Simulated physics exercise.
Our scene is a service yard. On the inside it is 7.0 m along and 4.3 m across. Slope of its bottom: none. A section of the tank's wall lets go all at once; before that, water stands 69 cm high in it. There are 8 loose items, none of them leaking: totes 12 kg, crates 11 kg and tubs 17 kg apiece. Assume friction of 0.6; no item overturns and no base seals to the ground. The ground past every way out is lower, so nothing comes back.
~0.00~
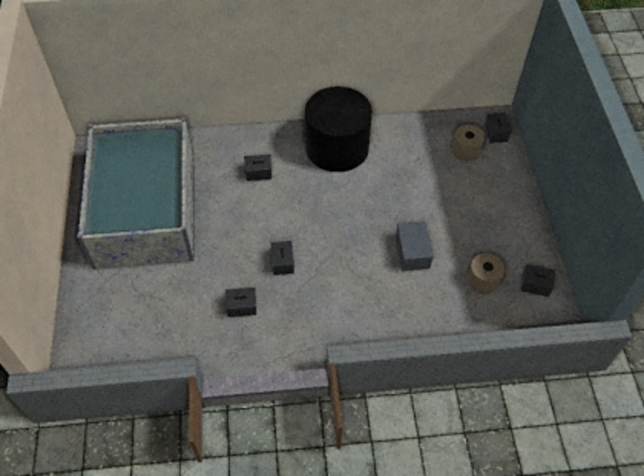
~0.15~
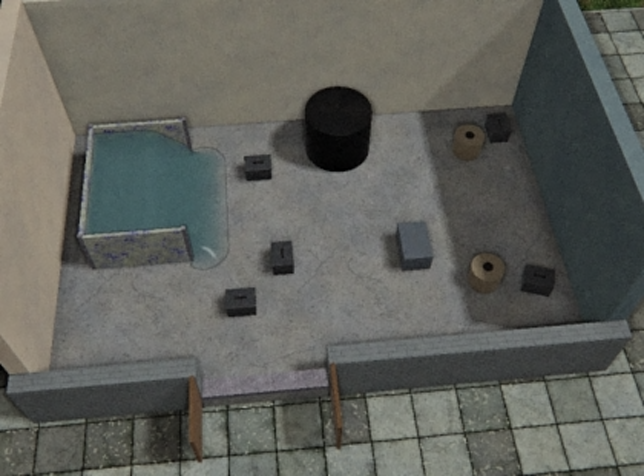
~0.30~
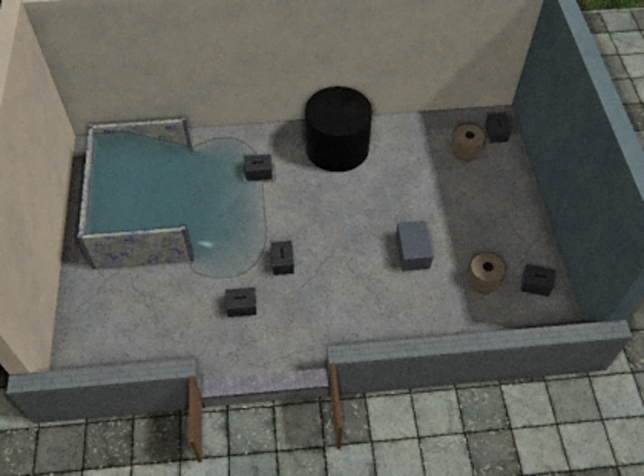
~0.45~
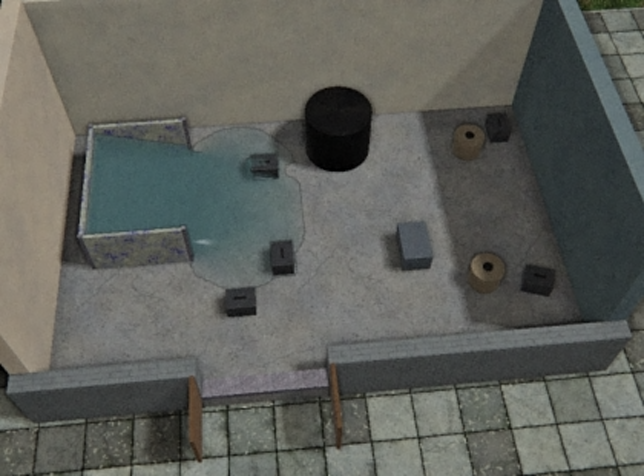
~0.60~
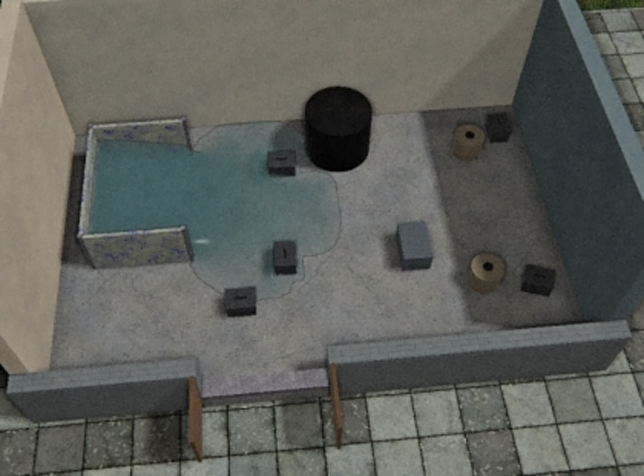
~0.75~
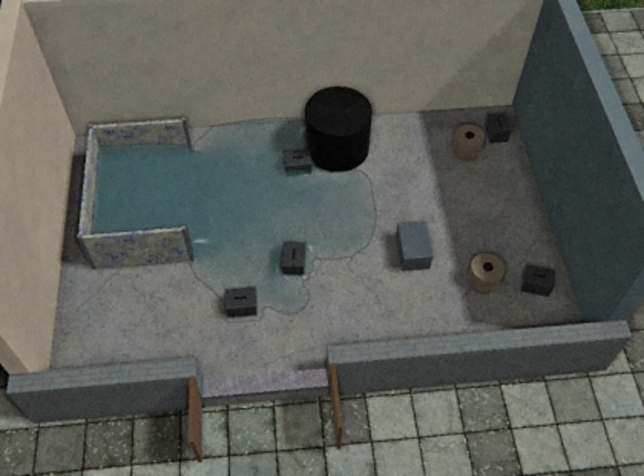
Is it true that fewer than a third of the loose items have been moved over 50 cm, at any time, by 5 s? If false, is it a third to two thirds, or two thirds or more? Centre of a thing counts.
False, two thirds or more.
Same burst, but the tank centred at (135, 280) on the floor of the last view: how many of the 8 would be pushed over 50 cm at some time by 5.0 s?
So the tally would be 7.
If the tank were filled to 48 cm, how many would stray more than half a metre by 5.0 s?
Then the count would be 3.
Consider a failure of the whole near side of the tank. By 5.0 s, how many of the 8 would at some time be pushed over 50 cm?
In that case the number is 2.
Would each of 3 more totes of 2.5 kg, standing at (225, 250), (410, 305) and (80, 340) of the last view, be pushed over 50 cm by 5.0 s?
First goes beyond, second goes beyond, third stays inside.
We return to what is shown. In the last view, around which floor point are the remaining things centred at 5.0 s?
Mean position approx. (449, 247).
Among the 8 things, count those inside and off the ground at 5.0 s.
Count at that moment: 5.
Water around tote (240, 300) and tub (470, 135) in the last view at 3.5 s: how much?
About 1 and 10 cm.
After 1.1 s 2 of 8 are over 50 cm from their spots; 0 afloat.
After 2.2 s 3 of 8 are over 50 cm from their spots; 1 afloat.
After 3.5 s 5 of 8 are over 50 cm from their spots; 6 afloat.
After 5.0 s 6 of 8 are over 50 cm from their spots, and 7 have been at some point; 5 afloat.
